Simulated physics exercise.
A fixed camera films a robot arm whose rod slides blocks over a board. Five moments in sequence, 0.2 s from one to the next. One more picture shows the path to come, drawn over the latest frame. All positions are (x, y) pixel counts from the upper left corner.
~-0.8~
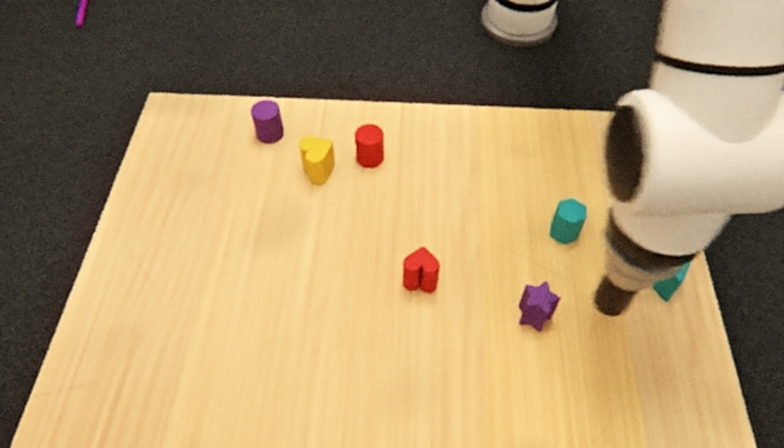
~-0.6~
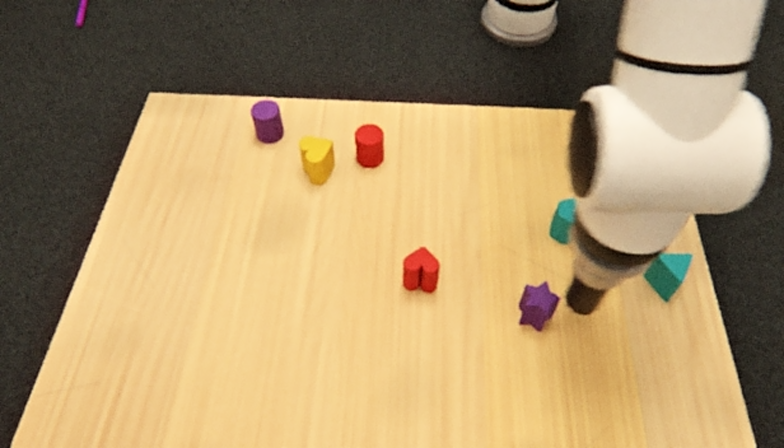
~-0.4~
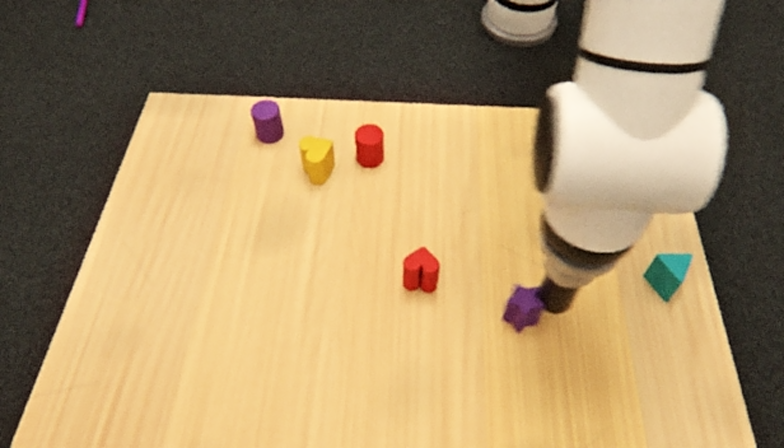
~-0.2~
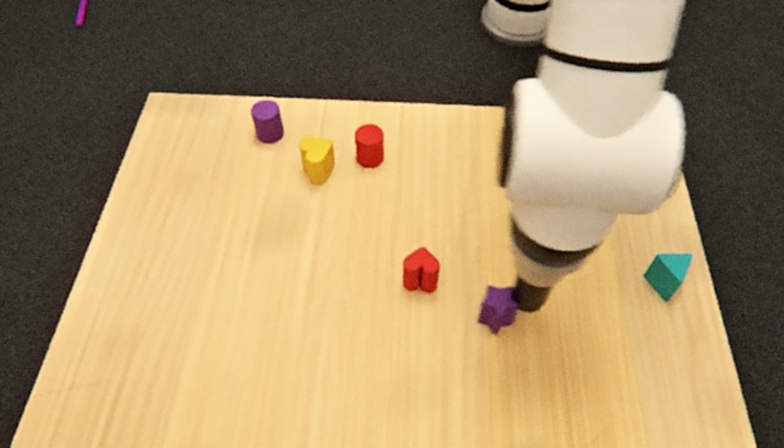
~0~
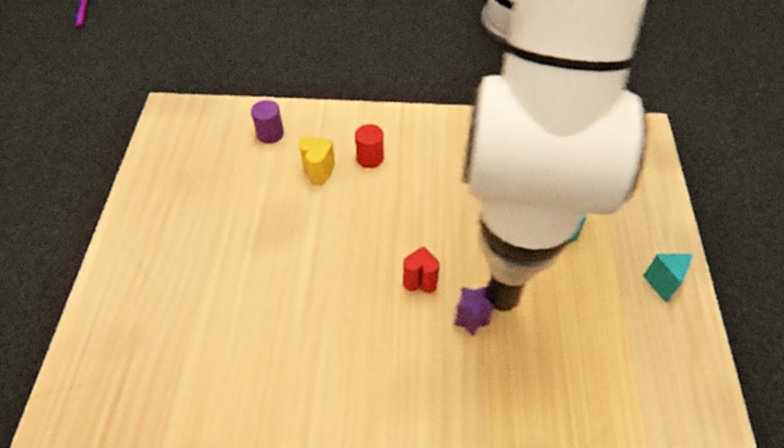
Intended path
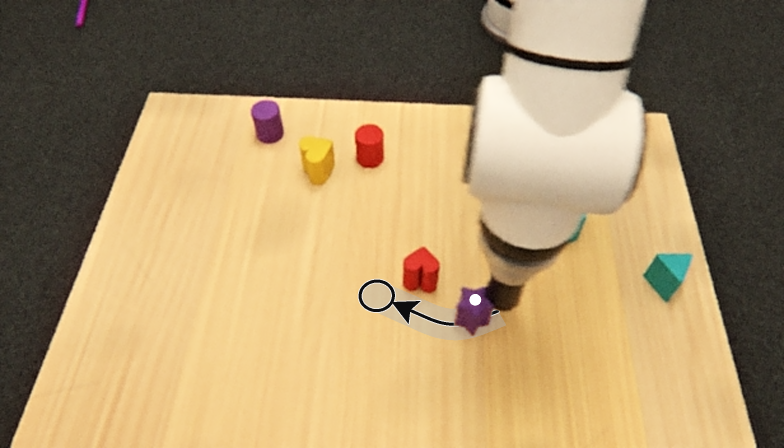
The clip opens with a white robot arm over the right side of a wooden board scattered with small colored blocks. The arm moves left until its dark tip meets the purple star-shaped block, then pushes it a short way left, near the red heart block, while the other blocks stay put.
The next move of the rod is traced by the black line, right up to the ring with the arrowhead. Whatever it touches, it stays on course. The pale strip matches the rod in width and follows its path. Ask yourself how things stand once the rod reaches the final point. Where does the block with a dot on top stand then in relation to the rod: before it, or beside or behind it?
It slips out to the side or back.
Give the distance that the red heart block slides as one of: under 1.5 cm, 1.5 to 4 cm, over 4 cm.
I'd go with under 1.5 cm for this block.
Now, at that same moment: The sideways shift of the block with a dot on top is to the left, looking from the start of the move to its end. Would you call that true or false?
True - the claim holds.
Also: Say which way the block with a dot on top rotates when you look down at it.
The block with a dot on top rotates counterclockwise.
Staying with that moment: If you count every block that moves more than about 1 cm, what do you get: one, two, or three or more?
I'd put the number at one.
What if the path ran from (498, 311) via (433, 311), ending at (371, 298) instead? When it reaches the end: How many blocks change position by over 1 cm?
I foresee one block being moved.
Drawn move, from (498, 311) via (458, 324) and (416, 313), ending at (377, 296); the dot is on the purple star-shaped block.
The first path, step by step. One third of the way, rod (459, 311); purple star-shaped block (430, 314).
Two thirds of the way, rod (415, 298); purple star-shaped block (398, 316), turned 40° anticlockwise.
At the end, rod (376, 281); red heart block still; purple star-shaped block (395, 315), turned 60° anticlockwise.
